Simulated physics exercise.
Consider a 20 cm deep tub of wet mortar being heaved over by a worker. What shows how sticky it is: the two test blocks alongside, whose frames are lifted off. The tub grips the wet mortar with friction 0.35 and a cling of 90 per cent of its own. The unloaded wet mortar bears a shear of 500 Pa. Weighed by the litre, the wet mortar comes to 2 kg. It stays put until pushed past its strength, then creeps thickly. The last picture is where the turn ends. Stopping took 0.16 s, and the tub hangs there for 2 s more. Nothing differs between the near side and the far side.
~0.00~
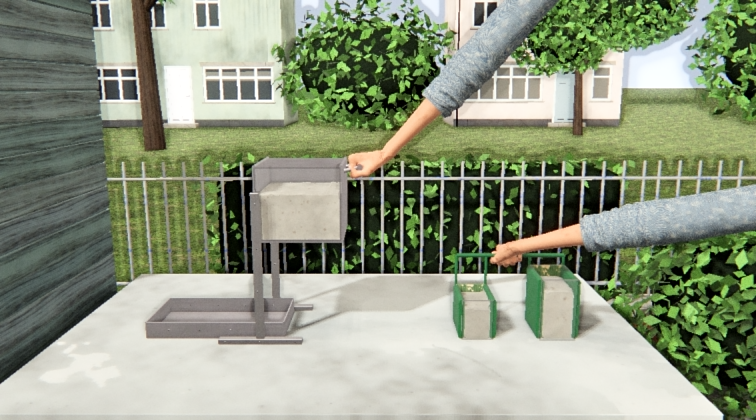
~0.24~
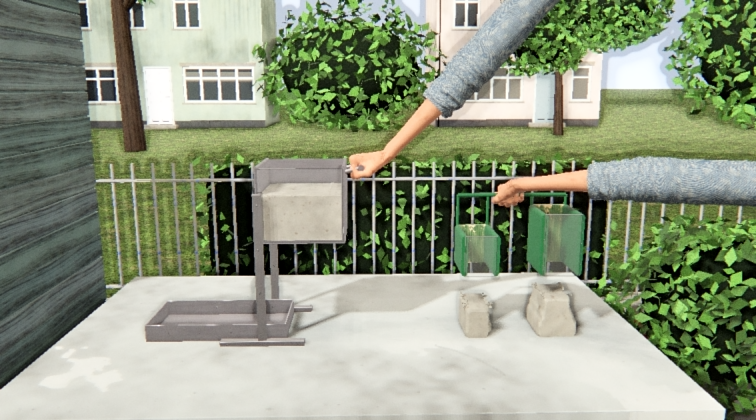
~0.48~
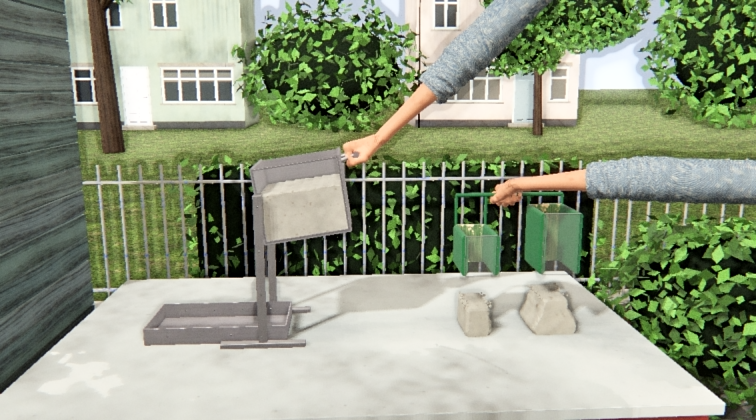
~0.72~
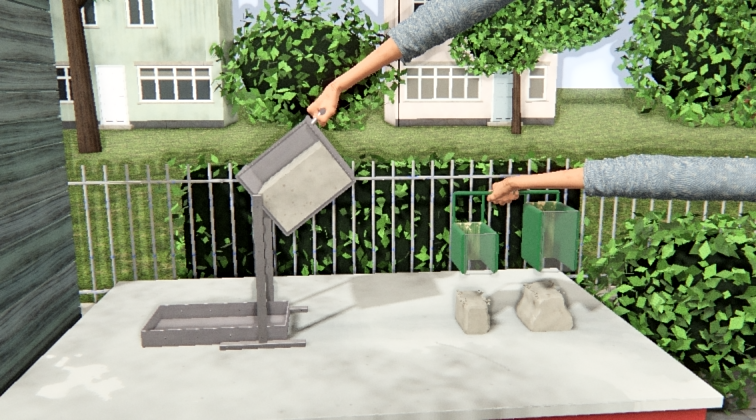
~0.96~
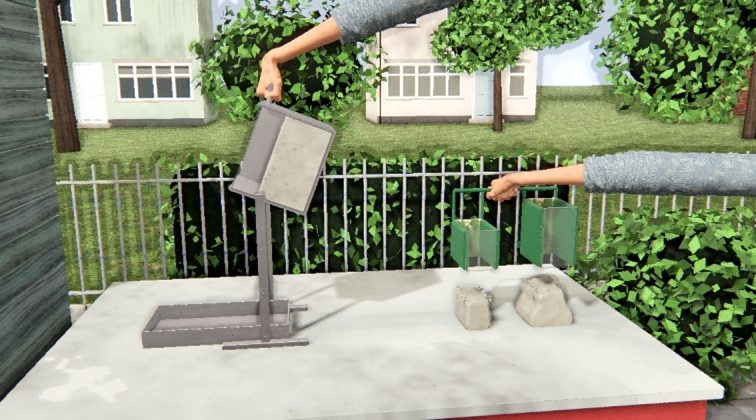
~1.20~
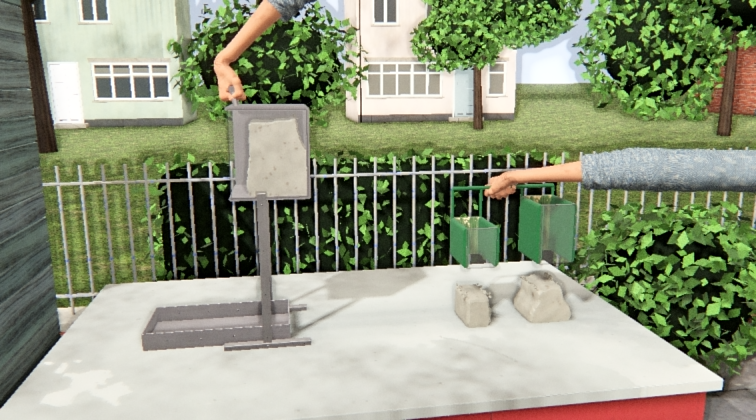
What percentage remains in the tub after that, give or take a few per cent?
68 %.
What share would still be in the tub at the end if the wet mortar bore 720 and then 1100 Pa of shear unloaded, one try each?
Going in order, it's 75 % and then 100 %.
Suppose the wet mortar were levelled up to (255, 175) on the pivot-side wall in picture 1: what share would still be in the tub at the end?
About 50 per cent.
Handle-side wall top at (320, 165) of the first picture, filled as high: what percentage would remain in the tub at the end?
That would leave about 100 % in the tub.
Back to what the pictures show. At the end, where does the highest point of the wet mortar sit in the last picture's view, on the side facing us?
Peak location: Approx. (288, 155).
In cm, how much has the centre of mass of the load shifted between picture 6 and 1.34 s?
Roughly 4 centimetres.
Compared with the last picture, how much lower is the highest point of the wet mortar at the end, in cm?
About 9 cm.
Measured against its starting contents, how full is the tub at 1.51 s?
Roughly 75 per cent.
After 1.34 s, the tub is at 89 degrees and holds 98 %.
After 1.51 s, the tub is at 89 degrees and holds 75 %.
After 1.68 s, the tub is at 89 degrees and holds 68 %.
After 1.85 s, the tub is at 89 degrees and holds 68 %.
After 3.20 s, the tub is at 89 degrees and holds 68 %.
